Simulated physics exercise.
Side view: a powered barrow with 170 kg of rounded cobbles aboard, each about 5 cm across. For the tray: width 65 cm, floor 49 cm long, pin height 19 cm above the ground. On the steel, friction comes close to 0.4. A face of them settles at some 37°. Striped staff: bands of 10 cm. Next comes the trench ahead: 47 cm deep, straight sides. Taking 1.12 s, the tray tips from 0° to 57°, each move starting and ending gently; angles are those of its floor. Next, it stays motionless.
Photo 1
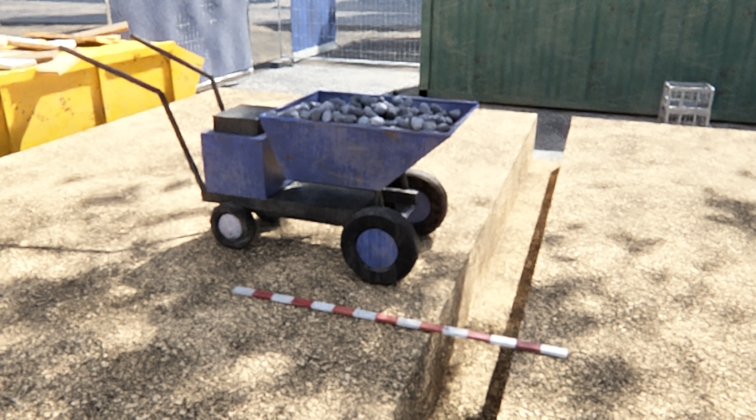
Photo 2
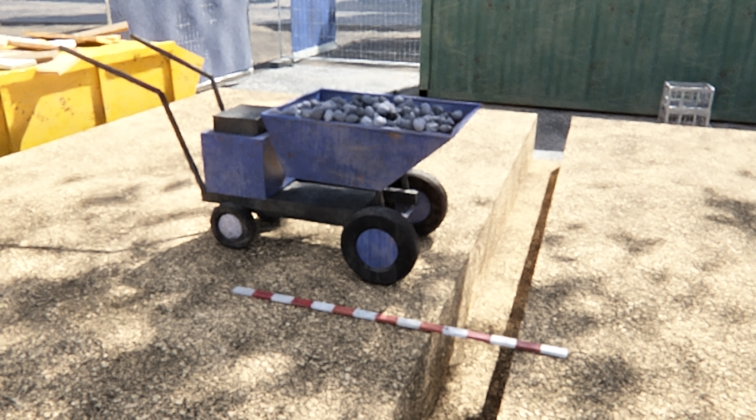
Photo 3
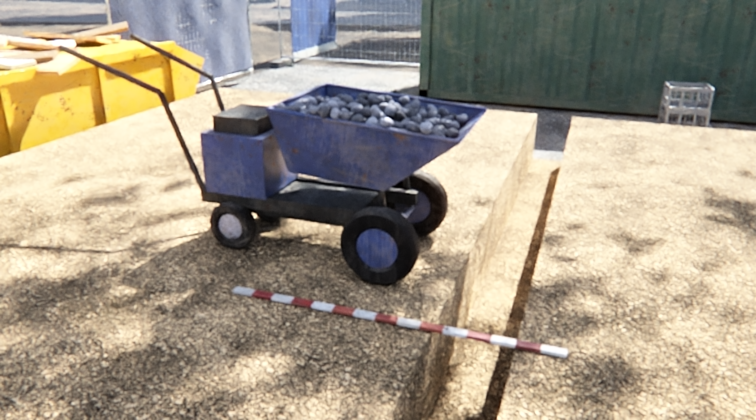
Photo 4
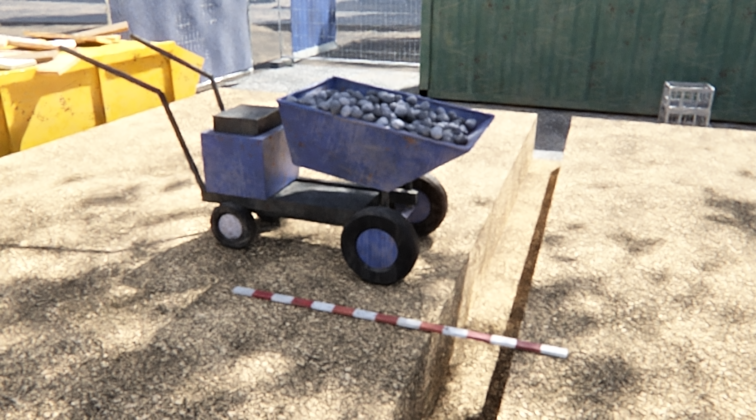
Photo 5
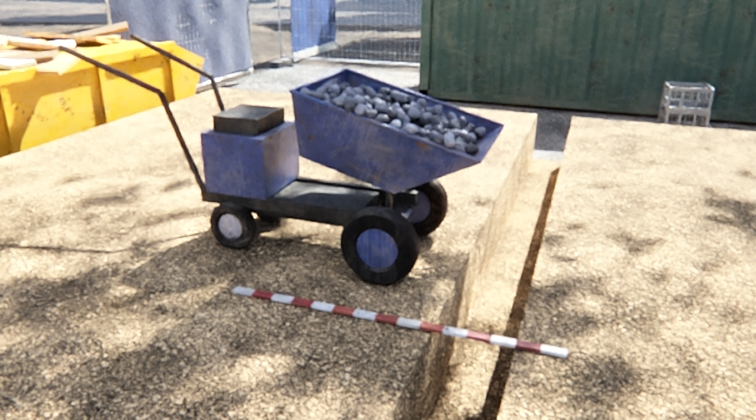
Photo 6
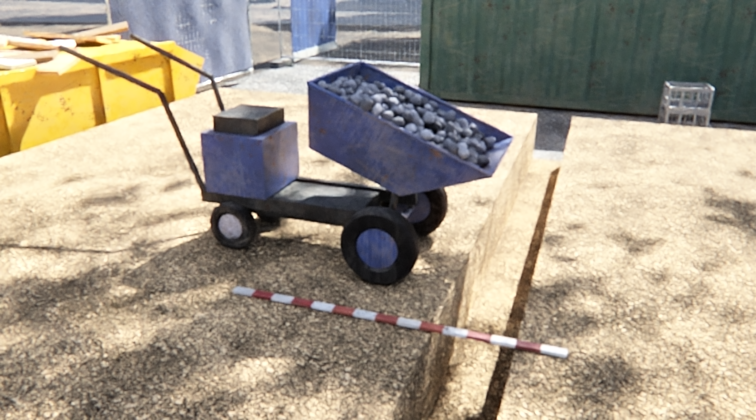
A blue tray heaped with rounded grey stones sat level on a small wheeled barrow, then tilted gradually down to the right, its back end rising while the wheels stayed put beside a trench.
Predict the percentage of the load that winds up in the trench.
My prediction is about 33 per cent.
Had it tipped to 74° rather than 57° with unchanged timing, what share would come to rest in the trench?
Around 10 per cent would finish in the trench.
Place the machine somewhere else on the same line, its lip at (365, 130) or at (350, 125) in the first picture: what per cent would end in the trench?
First some 95, then 85 per cent.
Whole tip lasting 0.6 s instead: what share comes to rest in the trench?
Roughly 25 per cent.
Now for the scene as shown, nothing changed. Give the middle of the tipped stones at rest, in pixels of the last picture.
At about pixel (561, 278) in the last view.
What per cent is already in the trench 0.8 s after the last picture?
About 0 per cent by then.
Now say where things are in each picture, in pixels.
In the first picture, lip at (450, 136), floor tilted 0°, highest stones at (381, 104).
In the second picture, the tray is at 1°, its lip at (452, 137); the top of the load is at (368, 103).
In the third picture, the tray is at 4°, its lip at (459, 142); the top of the load is at (357, 100).
In the fourth picture, the tray is at 9°, its lip at (469, 151); the top of the load is at (358, 97).
In the fifth picture, the tray is at 15°, its lip at (481, 162); the top of the load is at (362, 92).
In the sixth picture, lip at (492, 176), floor tilted 22°, highest stones at (359, 86).
Then, 0.4 s after the last picture the floor is at 48°, 100 % in the tray; the foremost stones are at (521, 217).
Then, 0.8 s after the last picture the floor is at 57°, 79 % in the tray, 2 % in the trench, 20 % past the trench; the foremost stones are at (600, 289).
Then, 1.1 s after the last picture the floor is at 57°, 47 % in the tray, 1 % in the trench, 52 % past the trench; the foremost stones are at (706, 292).
Then, 3.0 s after the last picture the floor is at 57°, 2 % in the tray, 33 % in the trench, 64 % past the trench; the foremost stones are past the picture's edge.
